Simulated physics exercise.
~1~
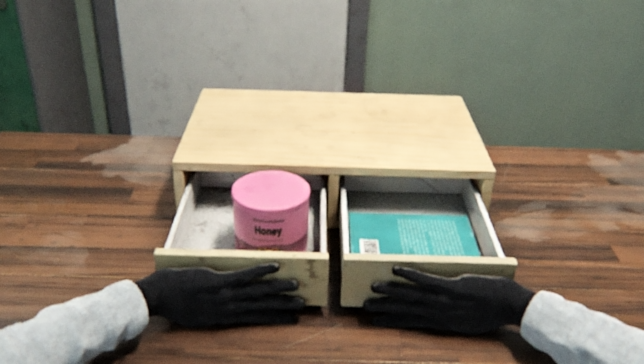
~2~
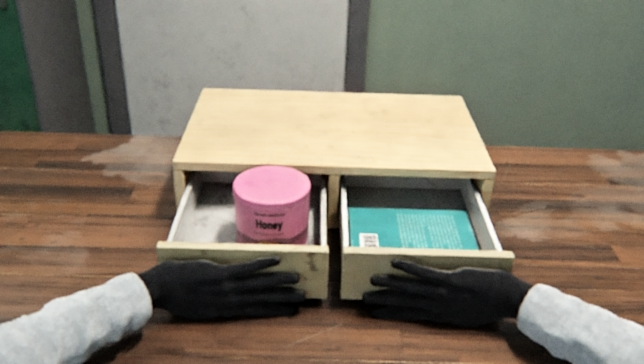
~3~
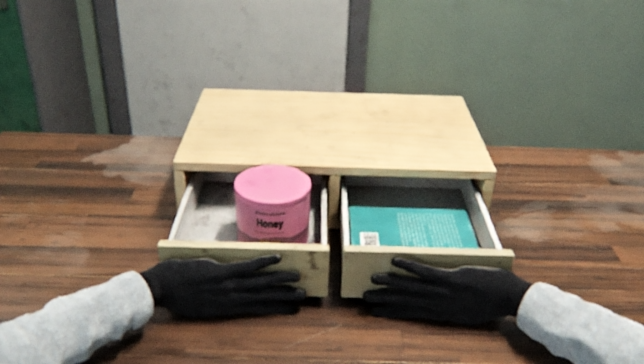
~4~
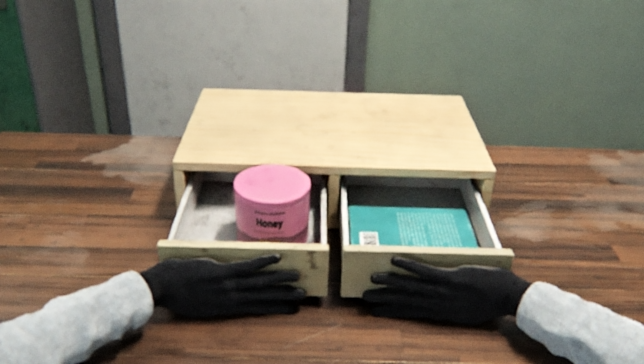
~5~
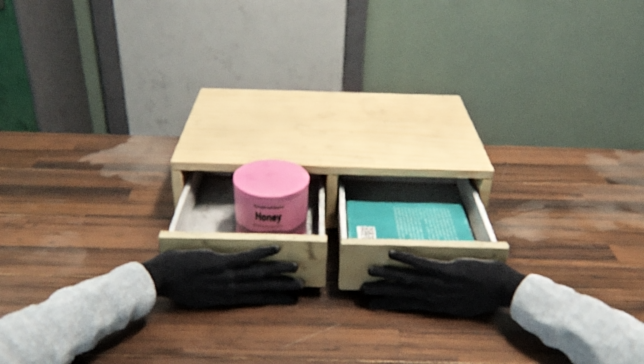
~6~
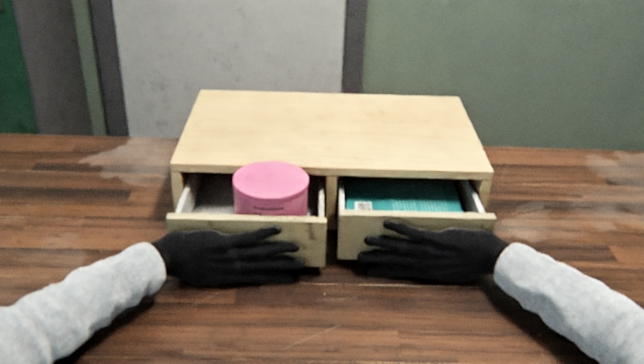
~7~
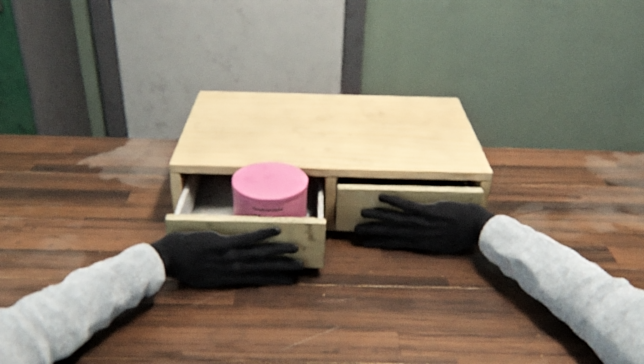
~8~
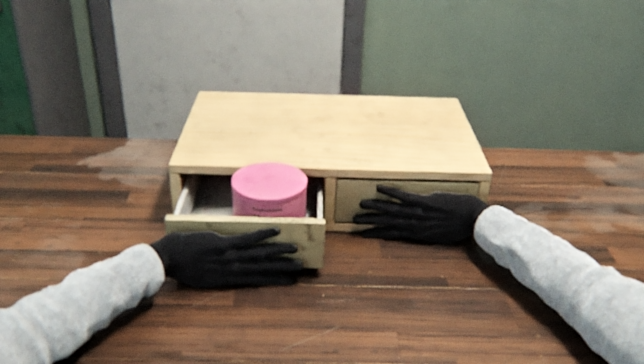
Two open drawers, the left holding a pink tub labelled Honey and the right a turquoise book lying flat, slide inward under a pair of black-gloved hands. They belong to a pale wooden chest on a brown wooden table, seen from the front and slightly above, with grey and green panels behind. The hands rest on the fronts, then push both drawers towards the cabinet. The left drawer stops partway, the tub still showing above its front. The right drawer keeps going, hiding the book, and ends shut flush, while the left stays ajar.
